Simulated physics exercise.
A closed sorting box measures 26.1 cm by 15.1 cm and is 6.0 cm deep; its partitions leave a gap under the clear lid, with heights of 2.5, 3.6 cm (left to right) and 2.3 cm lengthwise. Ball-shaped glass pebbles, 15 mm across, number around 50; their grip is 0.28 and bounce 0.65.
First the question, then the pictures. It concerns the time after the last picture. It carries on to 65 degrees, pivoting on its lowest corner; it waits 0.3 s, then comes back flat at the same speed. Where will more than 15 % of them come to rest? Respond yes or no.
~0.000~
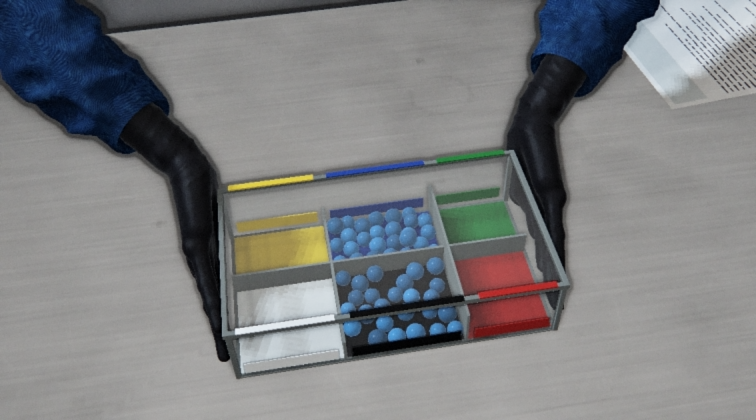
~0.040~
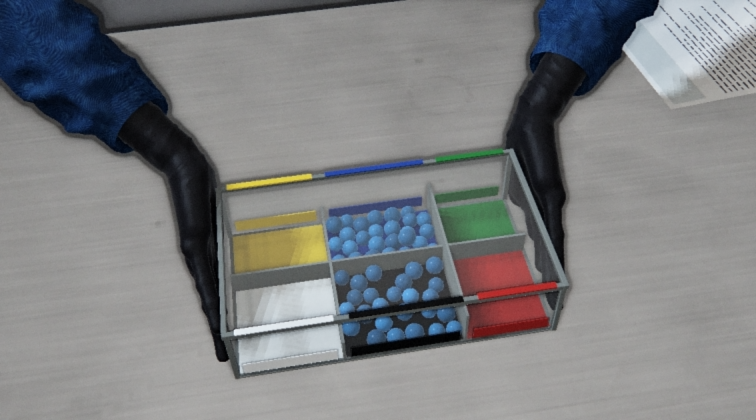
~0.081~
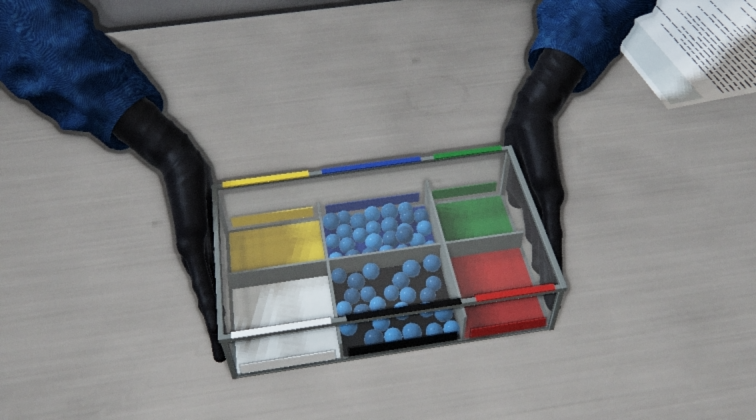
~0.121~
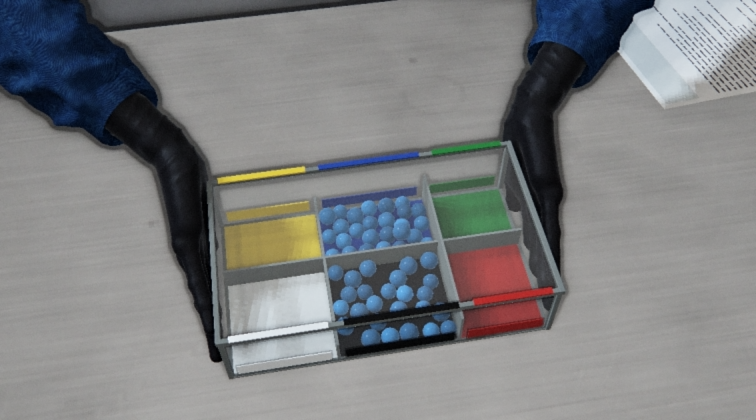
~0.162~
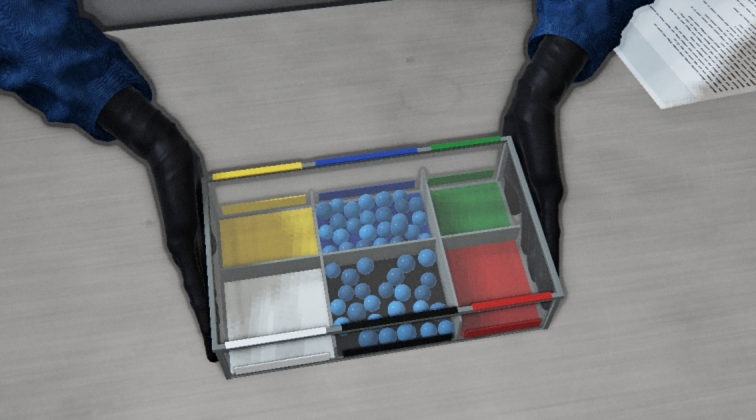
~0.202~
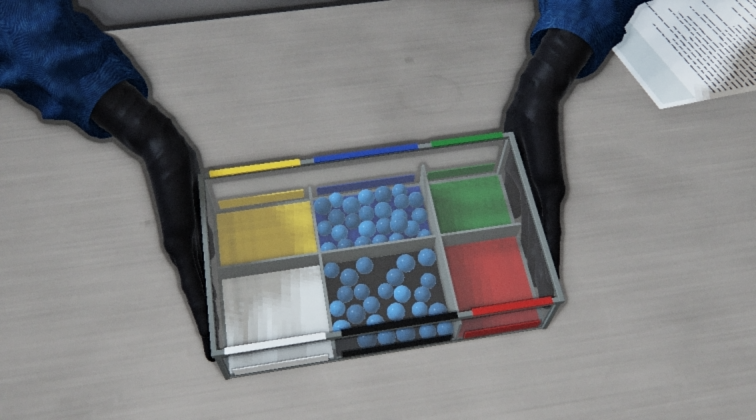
Red compartment: No; blue compartment: Yes; green compartment: No; yellow compartment: No; white compartment: No; black compartment: Yes.
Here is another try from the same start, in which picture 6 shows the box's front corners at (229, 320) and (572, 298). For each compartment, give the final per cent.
Per cent at the finish: Red 5, blue 45, green 0, yellow 0, white 0, black 50.
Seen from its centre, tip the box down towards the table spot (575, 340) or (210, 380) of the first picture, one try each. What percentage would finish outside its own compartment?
The share comes to roughly 0 in a hundred, then roughly 5 in a hundred.
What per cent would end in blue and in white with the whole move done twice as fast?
Per cent - blue: 45; white: 0.
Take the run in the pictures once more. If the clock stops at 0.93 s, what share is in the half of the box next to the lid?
Some 0 per cent.
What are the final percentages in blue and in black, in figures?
Blue: 50; black: 50.
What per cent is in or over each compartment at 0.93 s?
Shares - red: 0; blue: 50; green: 0; yellow: 0; white: 0; black: 50.
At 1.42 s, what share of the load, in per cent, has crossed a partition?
Approx. 0 in a hundred.
After 0.93 s, tilt 65 degrees; blue 50 %, black 50 %.
After 1.42 s, tilt 35 degrees; blue 50 %, black 50 %.
Then, at 1.97 s, tilt 0 degrees; blue 50 %, black 50 %.
In the end, at 2.3 s, red 0 %, blue 50 %, green 0 %, yellow 0 %, white 0 %, black 50 %.
